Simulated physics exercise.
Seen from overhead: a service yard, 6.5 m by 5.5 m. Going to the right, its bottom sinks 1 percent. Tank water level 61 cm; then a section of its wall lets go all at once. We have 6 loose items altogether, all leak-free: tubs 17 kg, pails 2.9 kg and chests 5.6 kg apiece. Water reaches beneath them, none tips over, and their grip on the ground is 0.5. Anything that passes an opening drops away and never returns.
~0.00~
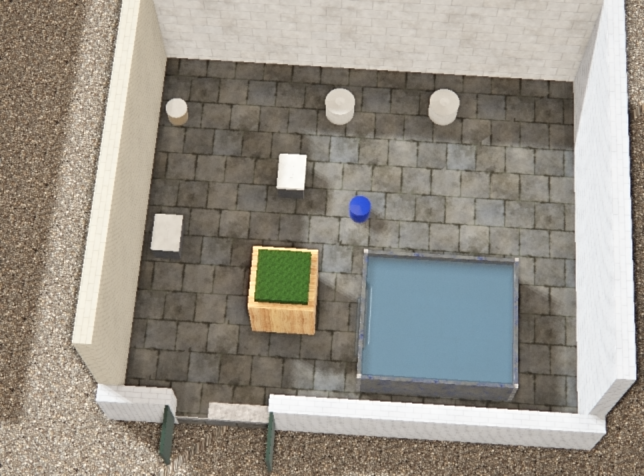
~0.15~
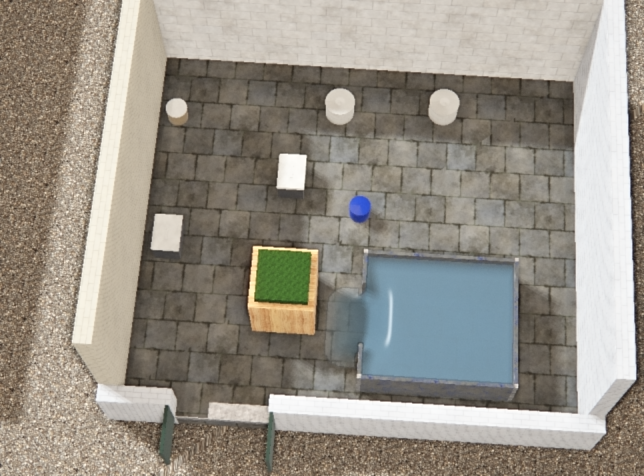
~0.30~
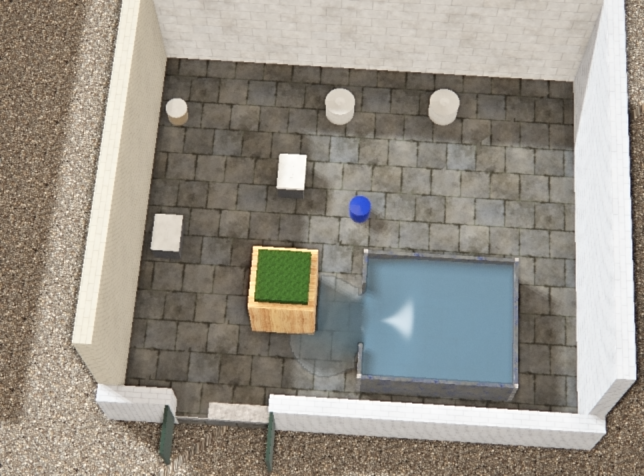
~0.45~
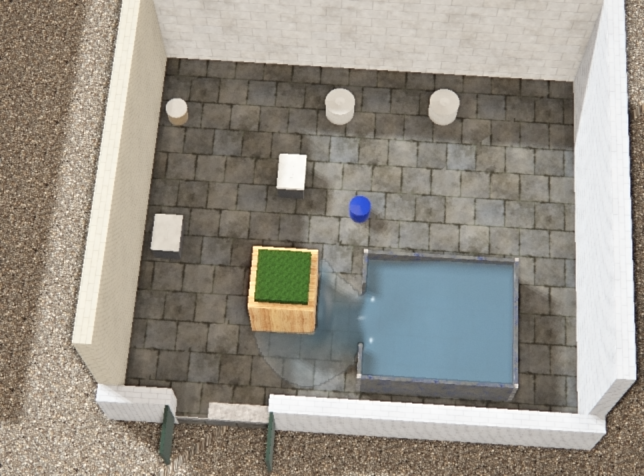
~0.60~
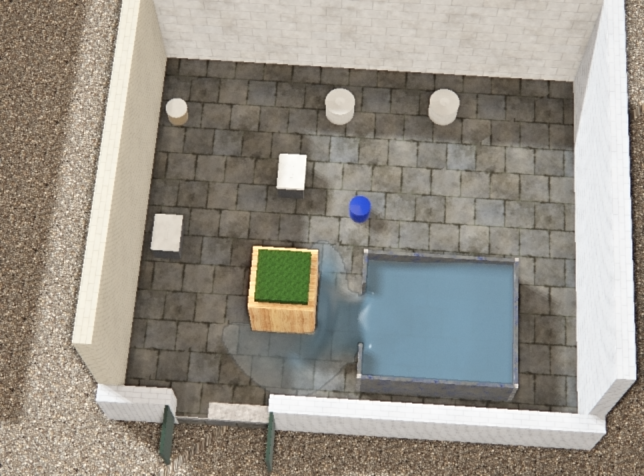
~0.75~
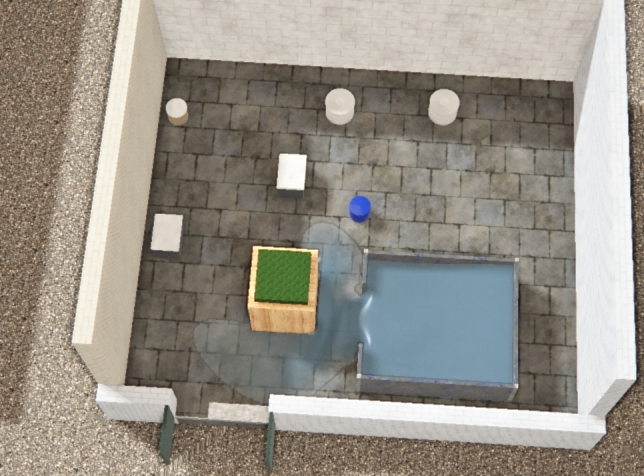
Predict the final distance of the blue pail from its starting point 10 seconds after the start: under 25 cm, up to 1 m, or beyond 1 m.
The blue pail ends up beyond 1 m from its start.
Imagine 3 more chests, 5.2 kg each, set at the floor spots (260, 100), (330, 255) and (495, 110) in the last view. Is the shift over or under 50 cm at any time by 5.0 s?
Taking them in the order given: Exceeds it, exceeds it and exceeds it.
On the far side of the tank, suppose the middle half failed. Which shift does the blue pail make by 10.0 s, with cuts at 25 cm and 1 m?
The blue pail drifts a modest way.
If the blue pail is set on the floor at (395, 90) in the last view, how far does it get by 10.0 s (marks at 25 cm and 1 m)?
Well, it is shoved a long way.
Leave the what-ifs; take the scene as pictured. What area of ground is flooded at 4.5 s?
Roughly 33 m2 of it is wet.
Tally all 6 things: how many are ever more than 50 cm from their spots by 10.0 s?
4.
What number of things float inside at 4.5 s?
The count is 3.
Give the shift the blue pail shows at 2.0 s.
Displacement near 200 cm.
After 2.0 s the blue pail is near (413, 102), 1.9 m from its start, aground; 0 of 6 are out; 0 afloat.
After 4.5 s the blue pail is near (563, 109), 3.5 m from its start, afloat; 0 of 6 are out; 3 afloat.
After 7.0 s the blue pail is near (564, 212), 3.0 m from its start, afloat; 0 of 6 are out; 4 afloat.
After 10.0 s the blue pail is near (537, 282), 2.8 m from its start, afloat; 0 of 6 are out; 4 afloat.
